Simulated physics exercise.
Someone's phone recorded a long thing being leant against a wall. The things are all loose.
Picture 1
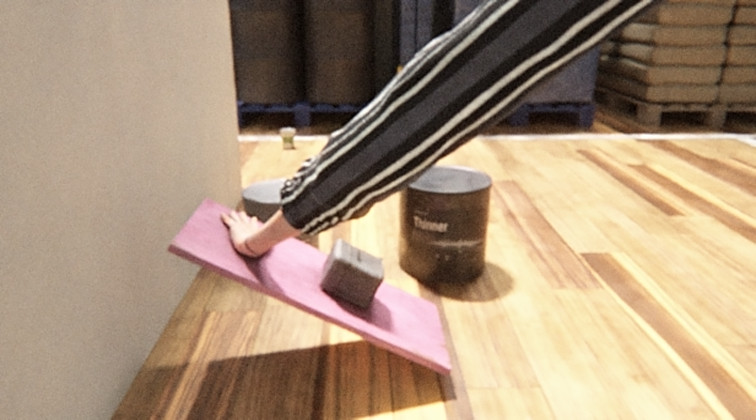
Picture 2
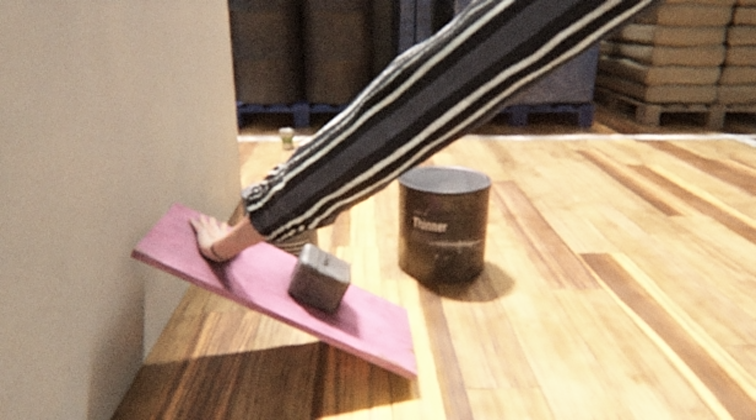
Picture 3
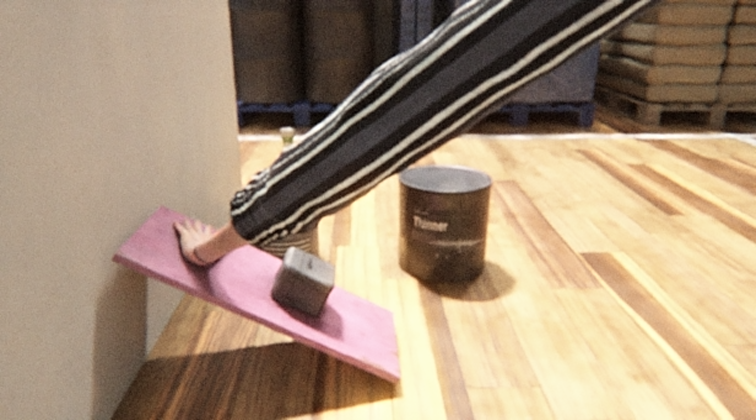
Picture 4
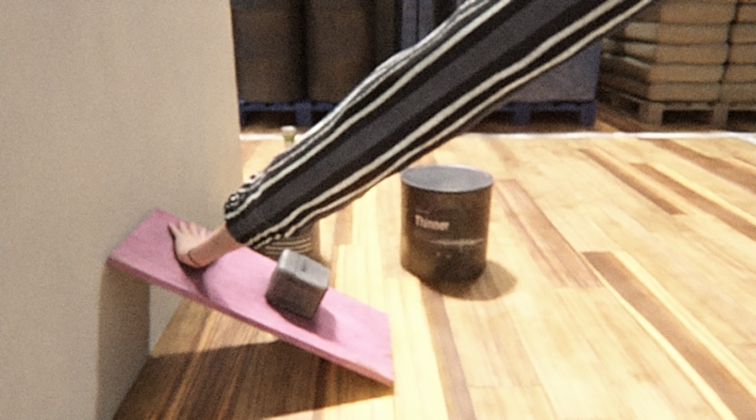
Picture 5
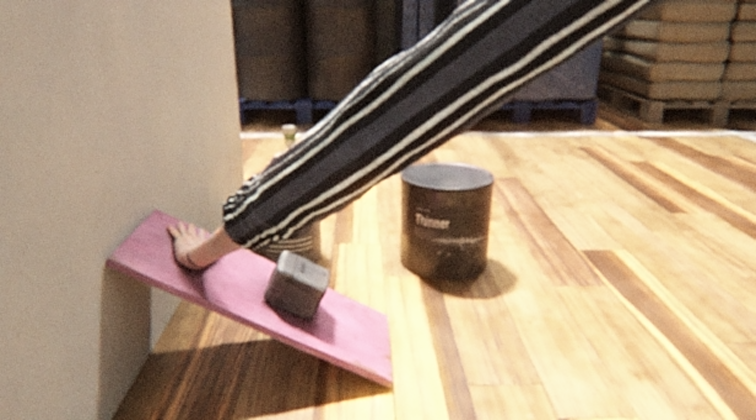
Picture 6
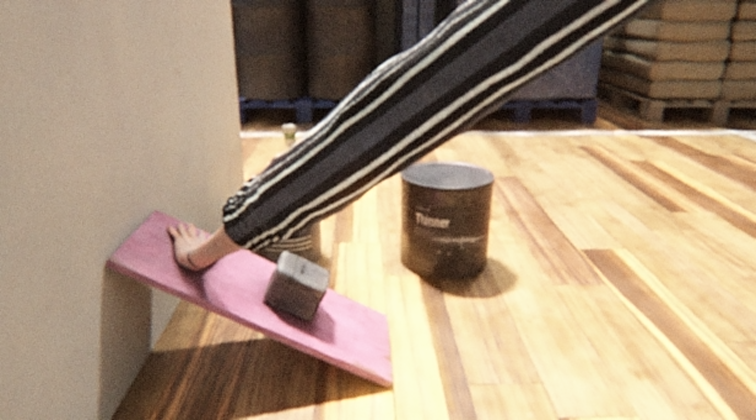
A striped-sleeved arm sliding a tilted pink board carrying a small dark block leftward to a wall, then holding it still.
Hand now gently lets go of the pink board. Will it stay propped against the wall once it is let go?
No.
Then, 0.30 s past the last view, pink board 21° lower than it was left near (287, 335).
Then, 0.40 s past the last view, pink board 29° lower than it was left near (292, 337).
Finally, moved from the start, pink board; the other 2 still in place. Final places as the last picture's camera would see them, pink board near (293, 350). The board gives way.
